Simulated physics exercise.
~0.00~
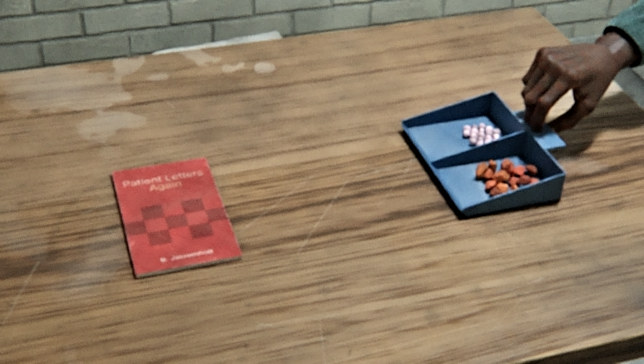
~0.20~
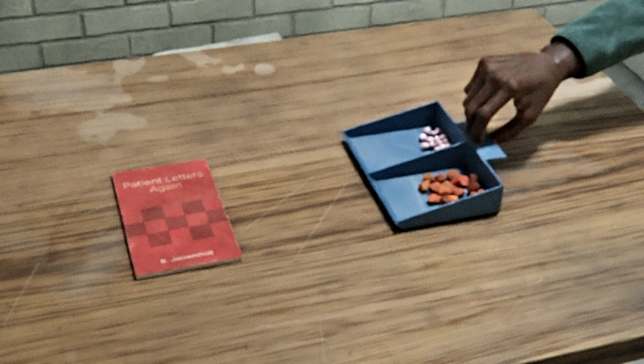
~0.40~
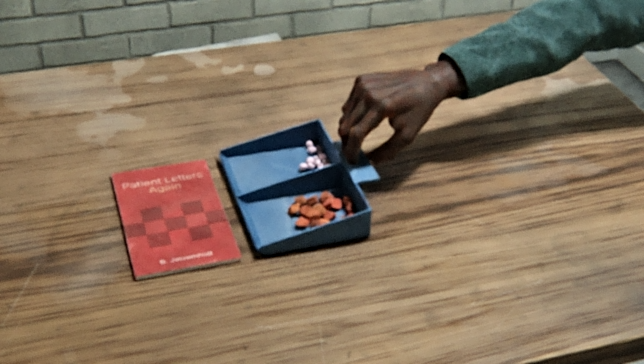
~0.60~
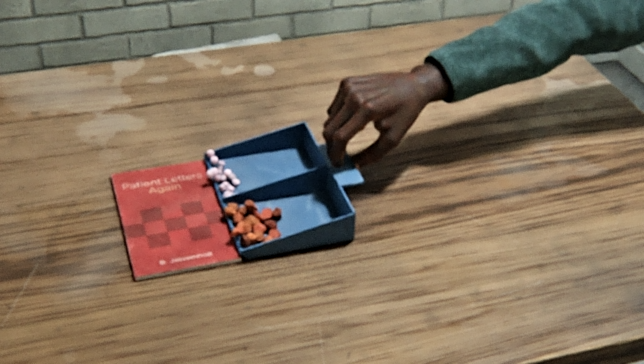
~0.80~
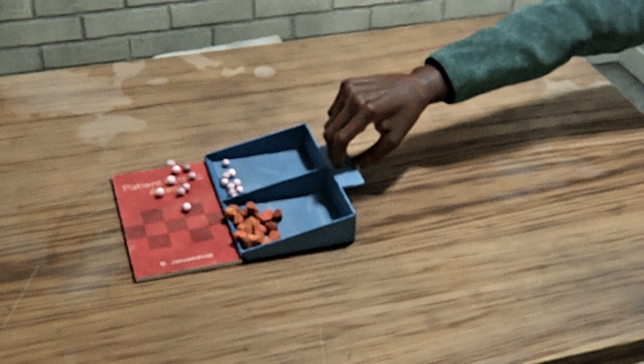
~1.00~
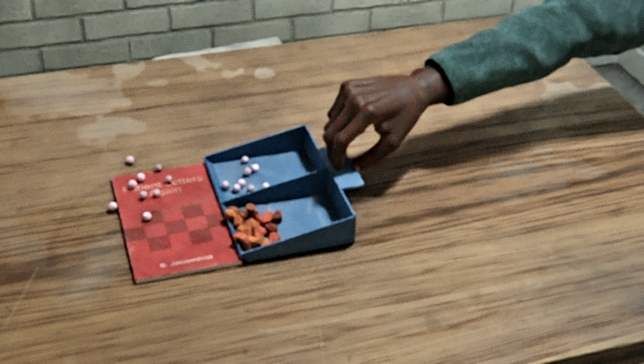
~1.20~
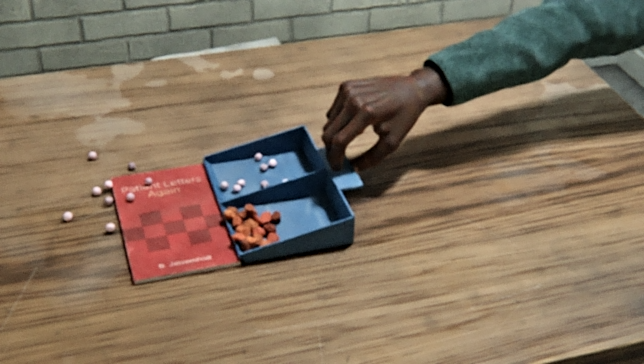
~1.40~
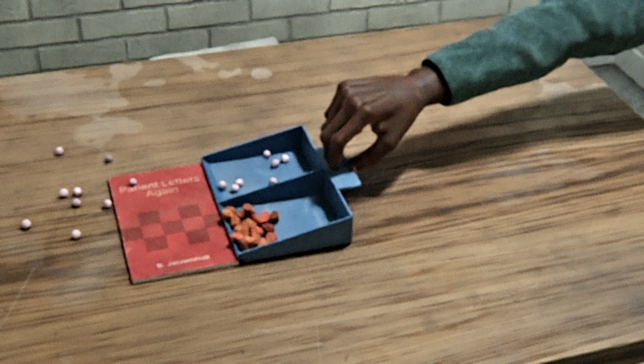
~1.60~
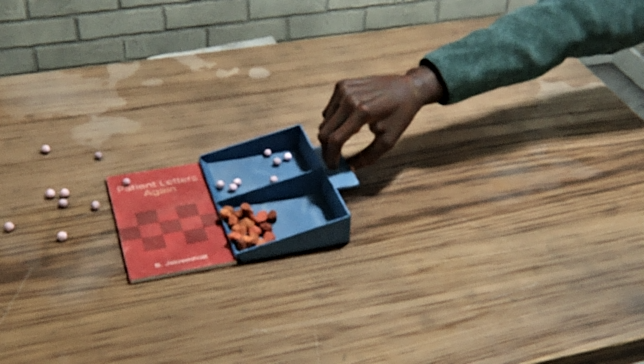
To begin with, a hand in a green sleeve holds the tab of a blue divided tray on a wooden table, with small pale pink pieces in the farther section and orange-brown ones in the nearer. The hand pushes the tray left towards a thin red book lying flat. The tray stops against the book, and both batches slide forward to the front rim. Some pale pieces tumble over it and roll across the book onto the table beyond. At the end, the pale batch is roughly half out, while the orange-brown pieces stay bunched inside and the book remains in place.
